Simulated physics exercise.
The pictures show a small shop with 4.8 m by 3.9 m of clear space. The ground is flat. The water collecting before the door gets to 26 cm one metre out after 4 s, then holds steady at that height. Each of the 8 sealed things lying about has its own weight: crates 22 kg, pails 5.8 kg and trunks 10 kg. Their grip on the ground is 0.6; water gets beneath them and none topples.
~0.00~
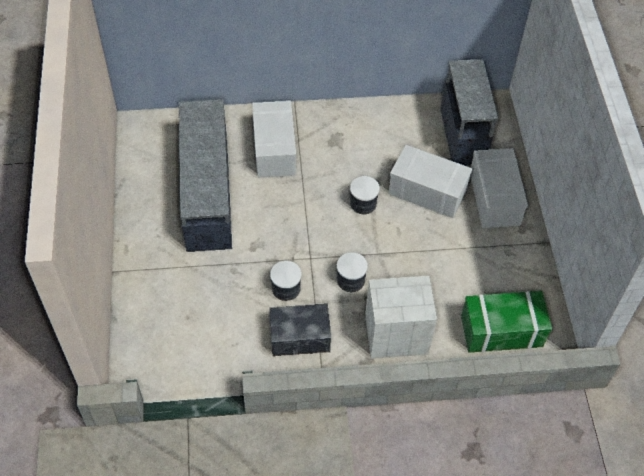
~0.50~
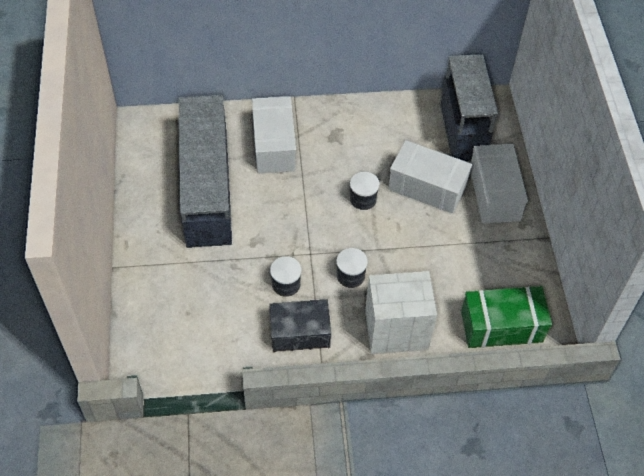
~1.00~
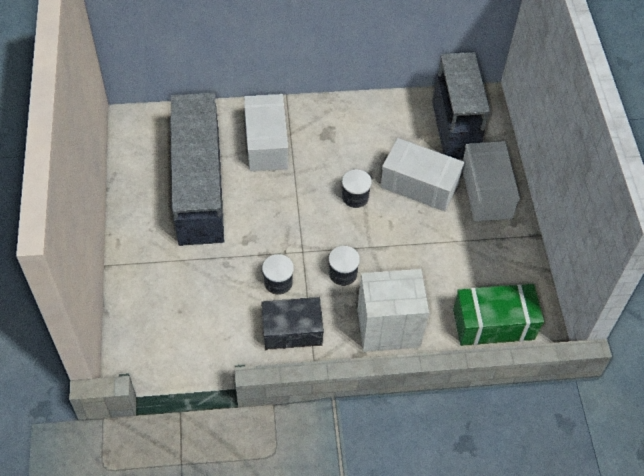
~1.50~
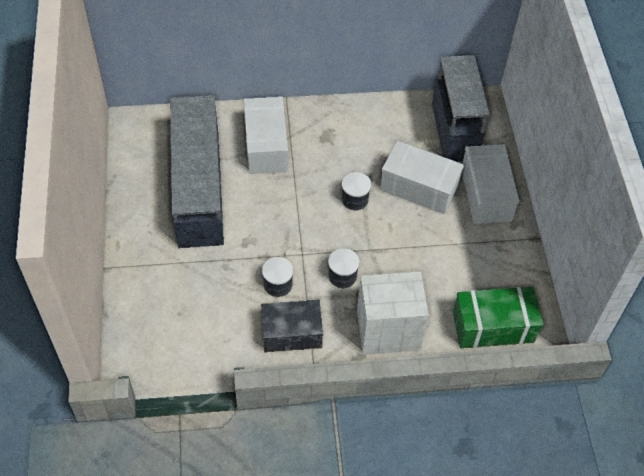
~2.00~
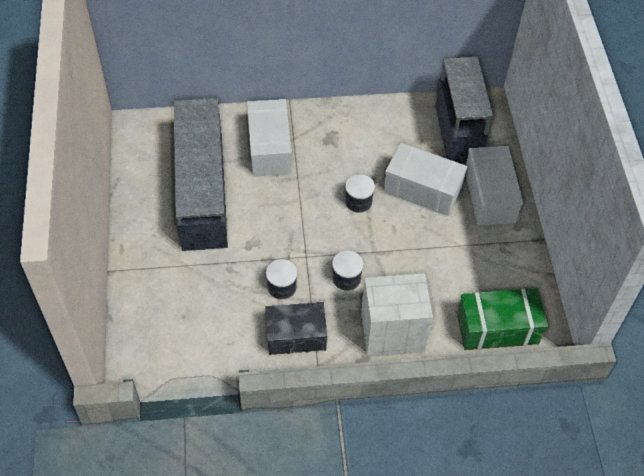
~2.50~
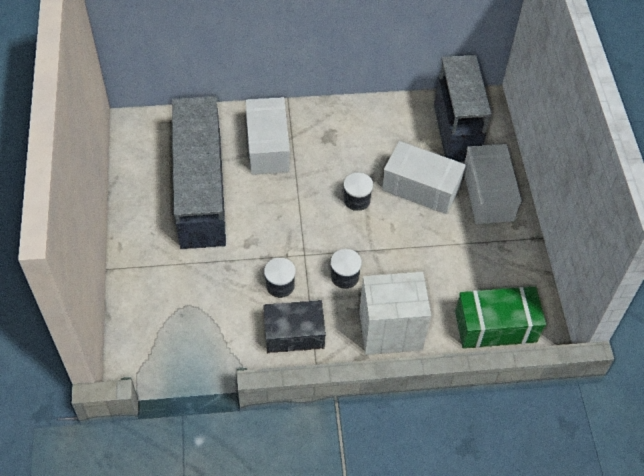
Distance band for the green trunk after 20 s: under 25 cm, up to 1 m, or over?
I'd say it gets moved somewhat.
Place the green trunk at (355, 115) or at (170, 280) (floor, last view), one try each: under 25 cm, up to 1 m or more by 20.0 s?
In that order: It ends far away; it ends far away.
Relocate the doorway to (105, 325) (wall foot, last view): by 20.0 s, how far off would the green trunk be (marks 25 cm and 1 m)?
Outcome - green trunk: Well off.
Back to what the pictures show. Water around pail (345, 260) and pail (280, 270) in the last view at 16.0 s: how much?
First roughly 15 cm, second roughly 12 cm.
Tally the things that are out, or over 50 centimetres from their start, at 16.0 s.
It comes to 5.
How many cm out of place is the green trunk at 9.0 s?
Around 0 cm from the start by that time.
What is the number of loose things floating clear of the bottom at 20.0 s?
Count: 8.
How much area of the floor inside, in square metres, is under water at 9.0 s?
That flooded area is roughly 16 m2.
After 4.0 s the green trunk is near (503, 308), 0.0 m from its start, aground; 0 afloat.
After 9.0 s the green trunk is near (503, 308), 0.0 m from its start, aground; 3 afloat.
After 16.0 s the green trunk is near (470, 330), 0.5 m from its start, afloat; 8 afloat.
After 20.0 s the green trunk is near (471, 327), 0.5 m from its start, afloat; 8 afloat.
